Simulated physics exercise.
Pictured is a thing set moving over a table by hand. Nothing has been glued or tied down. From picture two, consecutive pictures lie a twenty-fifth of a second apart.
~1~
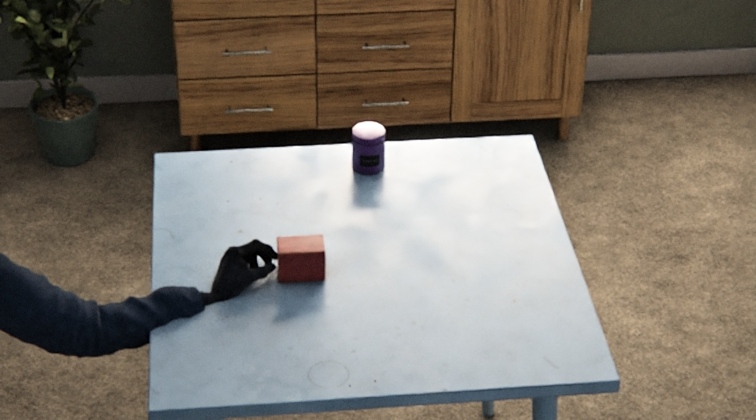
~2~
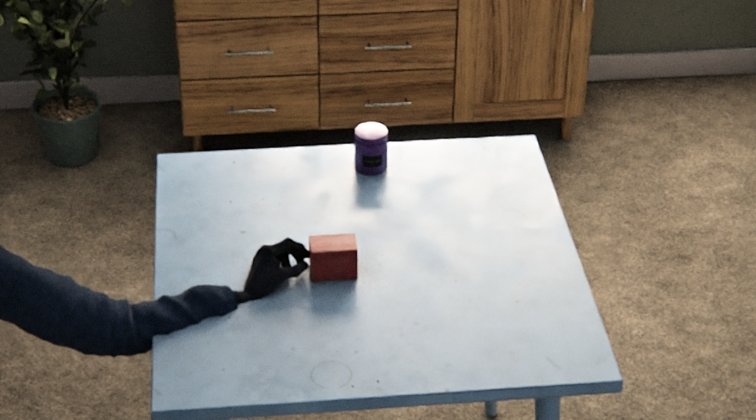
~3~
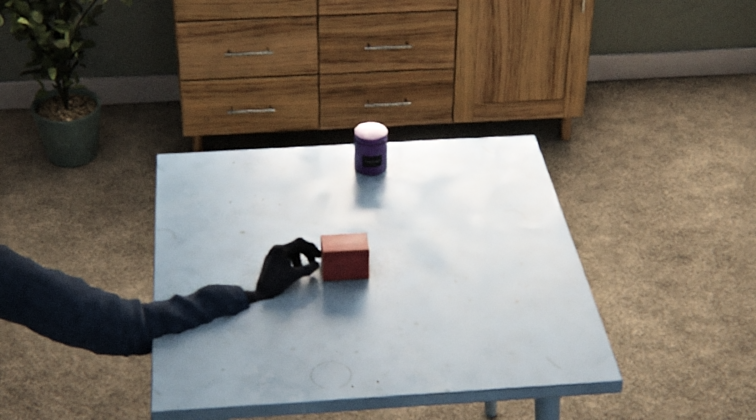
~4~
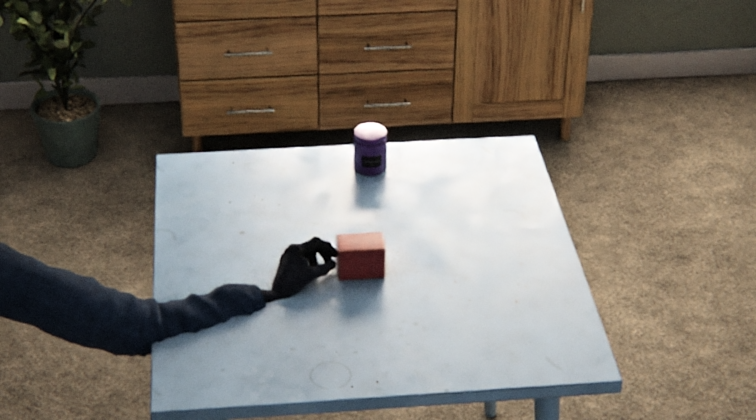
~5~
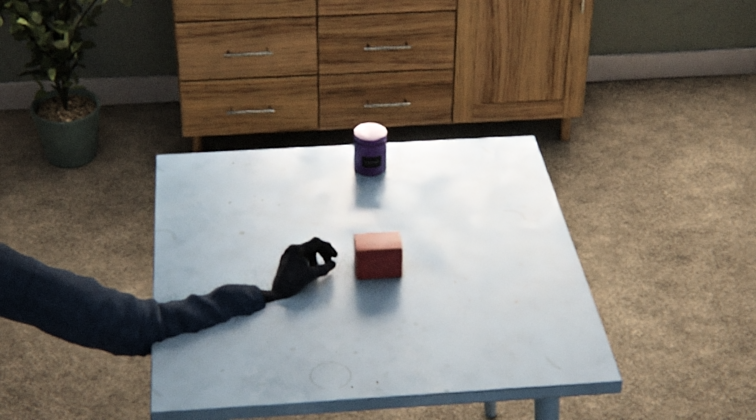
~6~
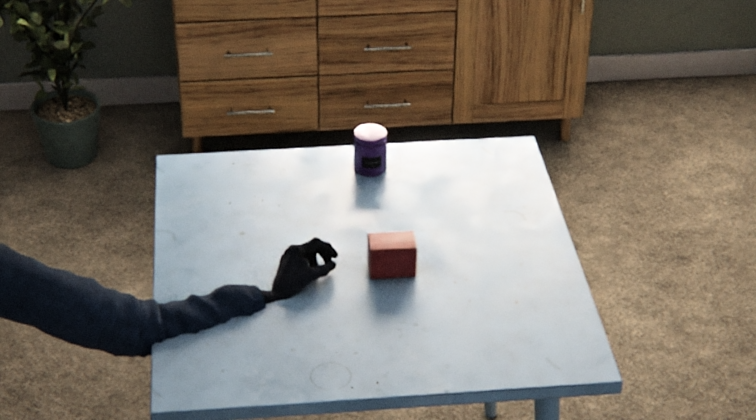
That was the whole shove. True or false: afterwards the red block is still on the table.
True.
Then, 0.10 s past the last view, red block displaced about its own width near (413, 254).
Then, 0.80 s past the last view, red block resting near (415, 255).
Finally, moved from the start, red block. Final places as the last picture's camera would see them, red block near (416, 254).
